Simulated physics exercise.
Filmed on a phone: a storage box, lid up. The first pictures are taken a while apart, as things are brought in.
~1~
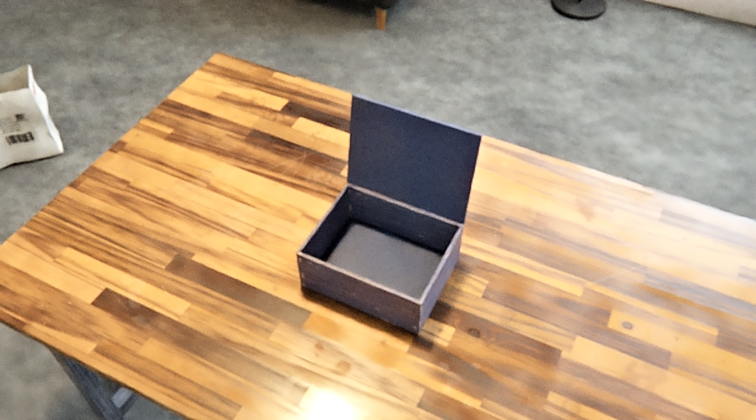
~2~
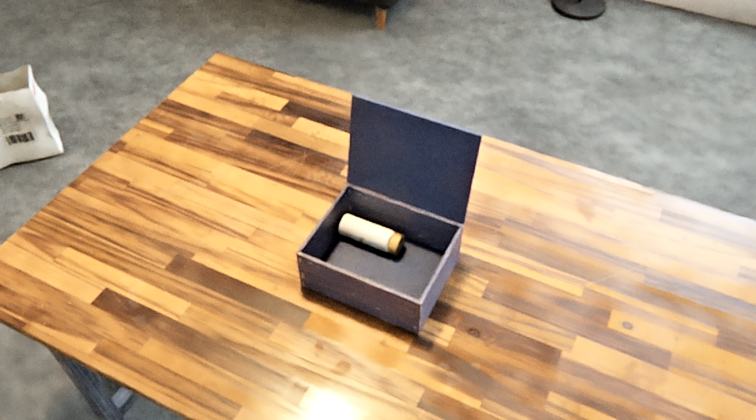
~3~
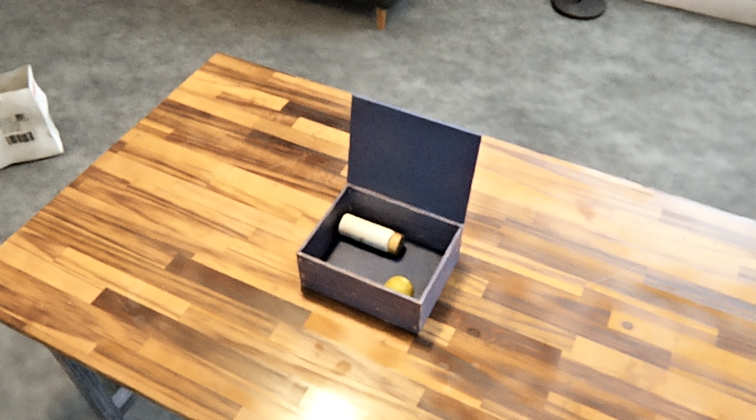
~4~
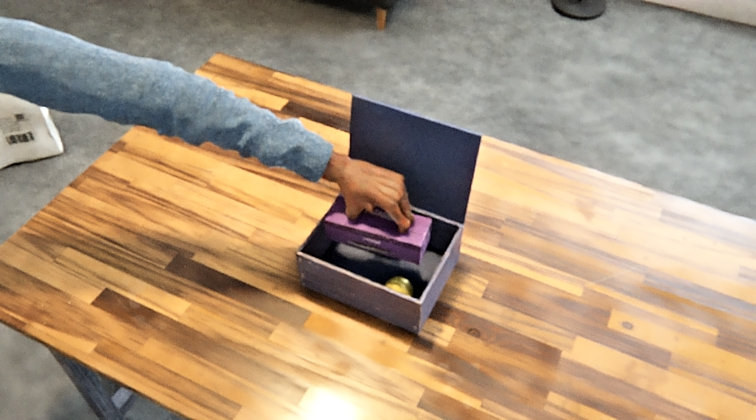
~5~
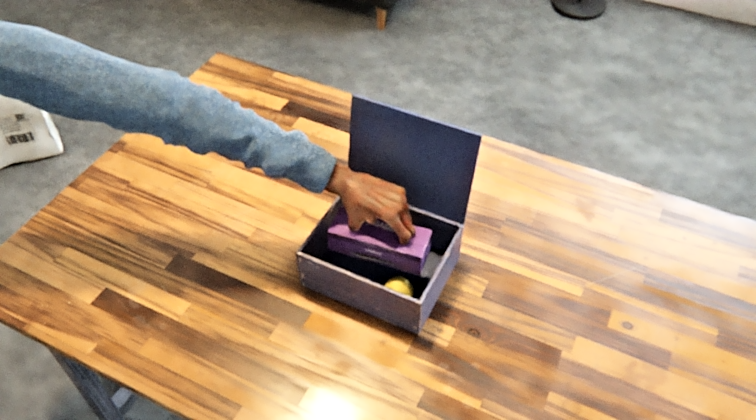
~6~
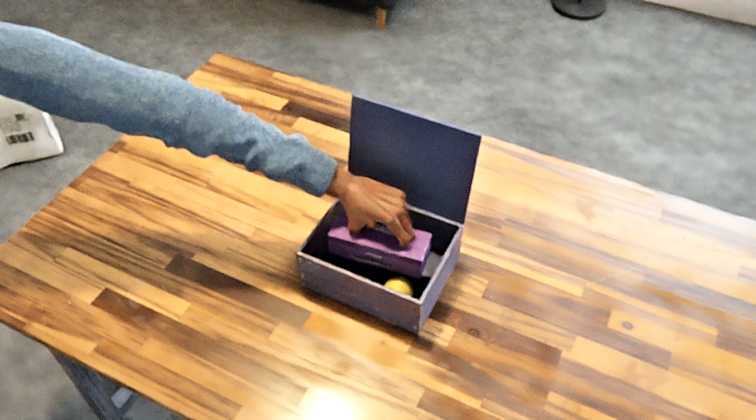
A hand lowers a purple carton into an open box holding a cylinder and a yellow ball.
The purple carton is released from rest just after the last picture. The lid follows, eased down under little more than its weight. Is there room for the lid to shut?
Outcome: The lid closes.
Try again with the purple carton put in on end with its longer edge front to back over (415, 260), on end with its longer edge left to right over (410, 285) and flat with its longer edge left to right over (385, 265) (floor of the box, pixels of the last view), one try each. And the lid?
In the first case it will not close; in the second case it is held up; in the third case it shuts flat.
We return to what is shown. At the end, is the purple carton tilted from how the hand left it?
It keeps its pose.
Then, 1.10 s after the last picture, lid starting down; purple carton slid a little near (385, 262); yellow lemon rolled a little.
Then, 1.80 s after the last picture, lid 37° above the rim; purple carton slid a little near (385, 262); yellow lemon rolled a little.
At rest, lid shut; moved from the start, purple carton; the other 2 in place. Seen from the same camera at the end, purple carton near (385, 262).
